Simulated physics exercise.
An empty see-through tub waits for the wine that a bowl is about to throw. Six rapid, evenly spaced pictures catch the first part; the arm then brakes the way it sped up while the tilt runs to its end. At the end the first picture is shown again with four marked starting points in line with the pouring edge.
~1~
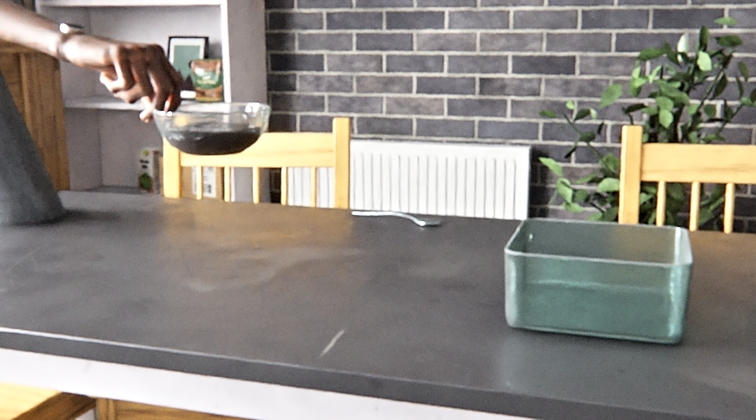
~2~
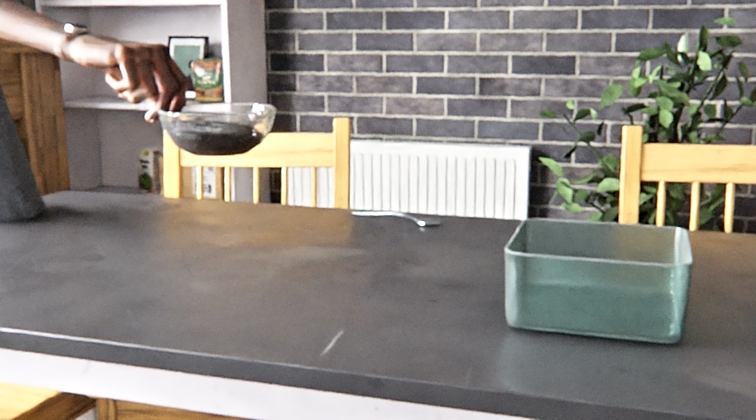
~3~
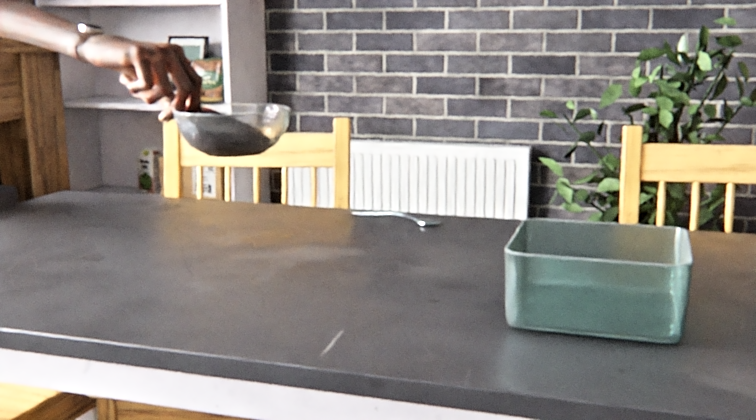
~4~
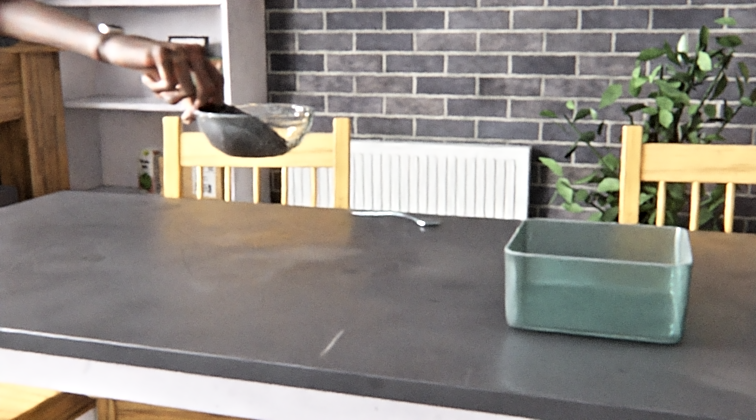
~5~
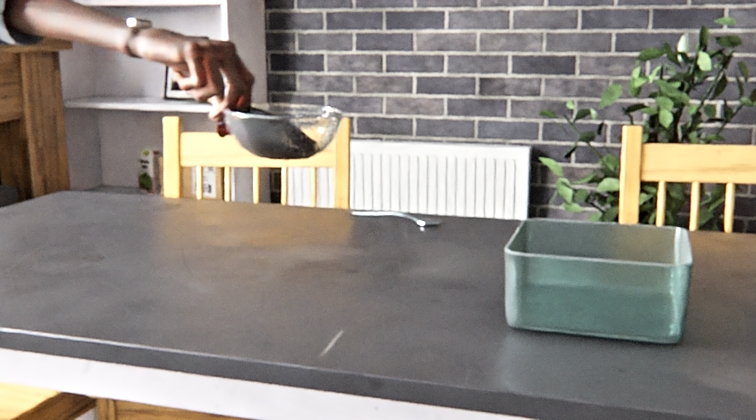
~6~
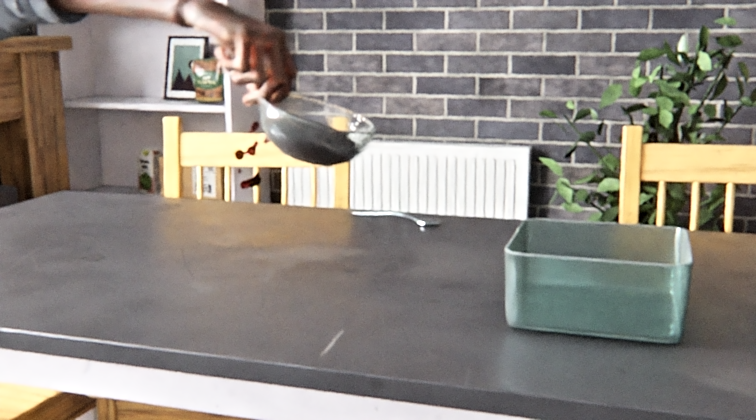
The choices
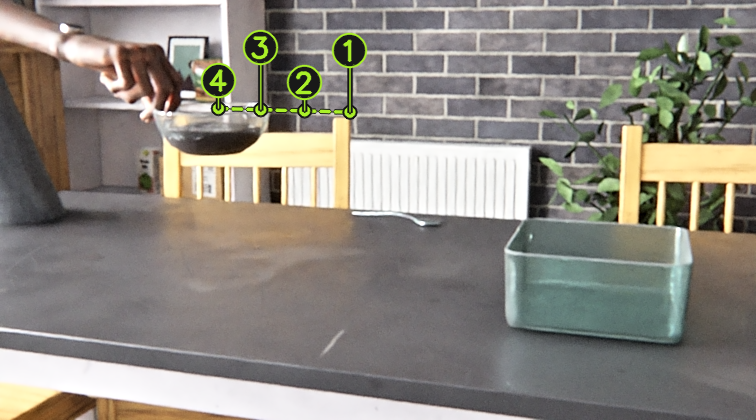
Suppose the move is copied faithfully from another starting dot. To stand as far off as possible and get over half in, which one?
I would pick place 2.
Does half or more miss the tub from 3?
Yes, it does.
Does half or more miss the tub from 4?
Yes, that goes wrong.
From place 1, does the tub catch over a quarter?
Yes, it does.
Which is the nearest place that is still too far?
It is 3.
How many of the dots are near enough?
Two of the four.
On the marked copy, 1 at (349, 112); 2 at (304, 110); 3 at (260, 109); 4 at (218, 108).
With 1, about 85 % lands in the tub, 12 % falls short and 3 % goes beside or beyond.
With 2, about 66 % lands in the tub, 20 % falls short and 14 % goes beside or beyond.
With 3, about 26 % lands in the tub, 64 % falls short and 9 % goes beside or beyond.
With 4, about 1 % lands in the tub, 95 % falls short and 3 % goes beside or beyond.
